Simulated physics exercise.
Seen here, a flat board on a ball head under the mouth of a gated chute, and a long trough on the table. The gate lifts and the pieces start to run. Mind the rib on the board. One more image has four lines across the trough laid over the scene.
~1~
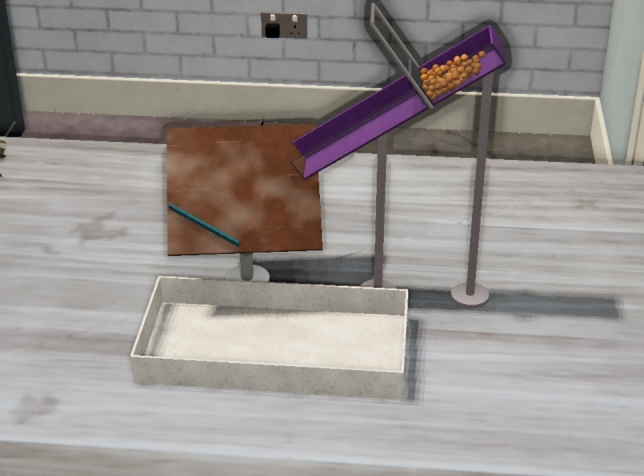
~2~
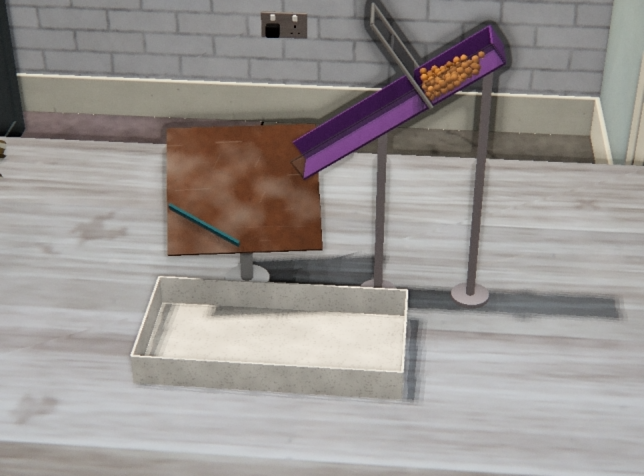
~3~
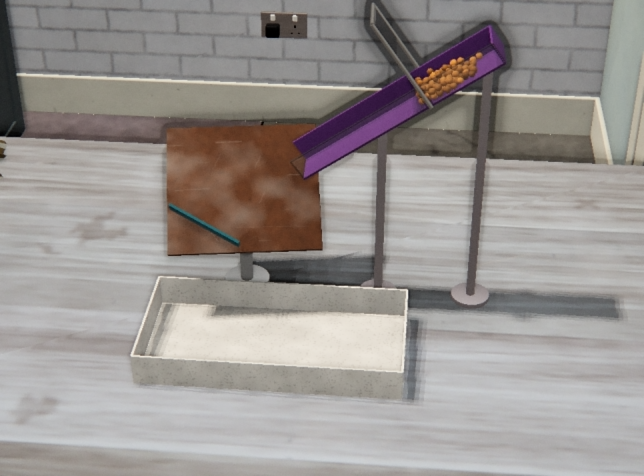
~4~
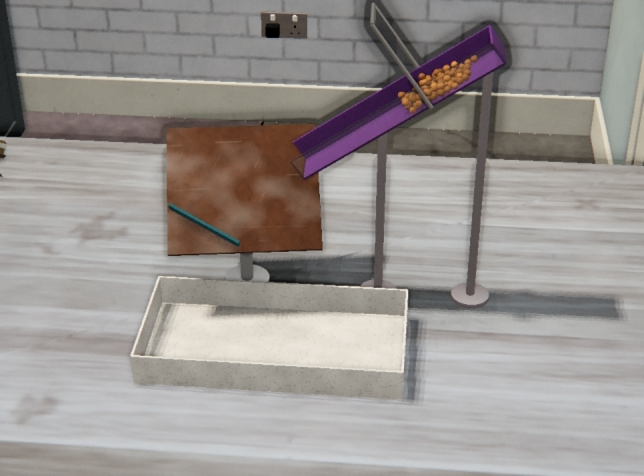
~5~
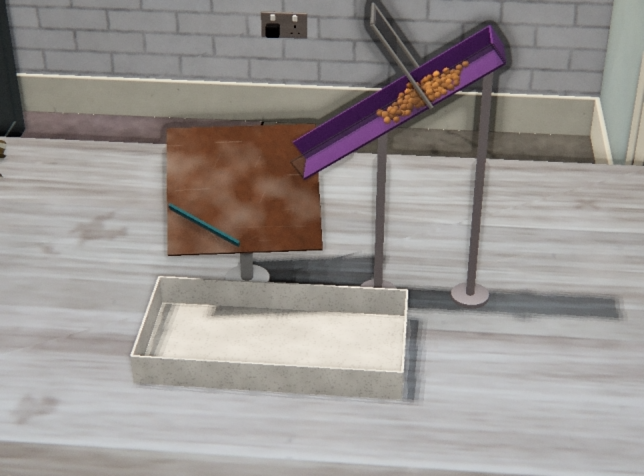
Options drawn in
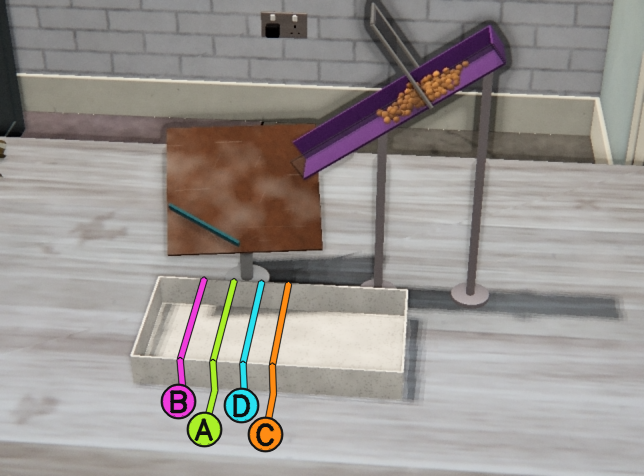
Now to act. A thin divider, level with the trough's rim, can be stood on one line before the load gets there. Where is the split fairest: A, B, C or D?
D.
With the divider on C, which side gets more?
More lands on the left.
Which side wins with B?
The right side.
On the marked copy, line A crosses the front rim at (213, 361); line B crosses the front rim at (180, 359); line C crosses the front rim at (272, 364); line D crosses the front rim at (243, 362).
Choosing A, of what is caught, a small part on the left of the divider, nearly all on the right.
Choosing B, of what is caught, none on the left of the divider, all on the right.
Choosing C, of what is caught, all on the left of the divider, none on the right.
Choosing D, of what is caught, about half on the left of the divider, about half on the right.
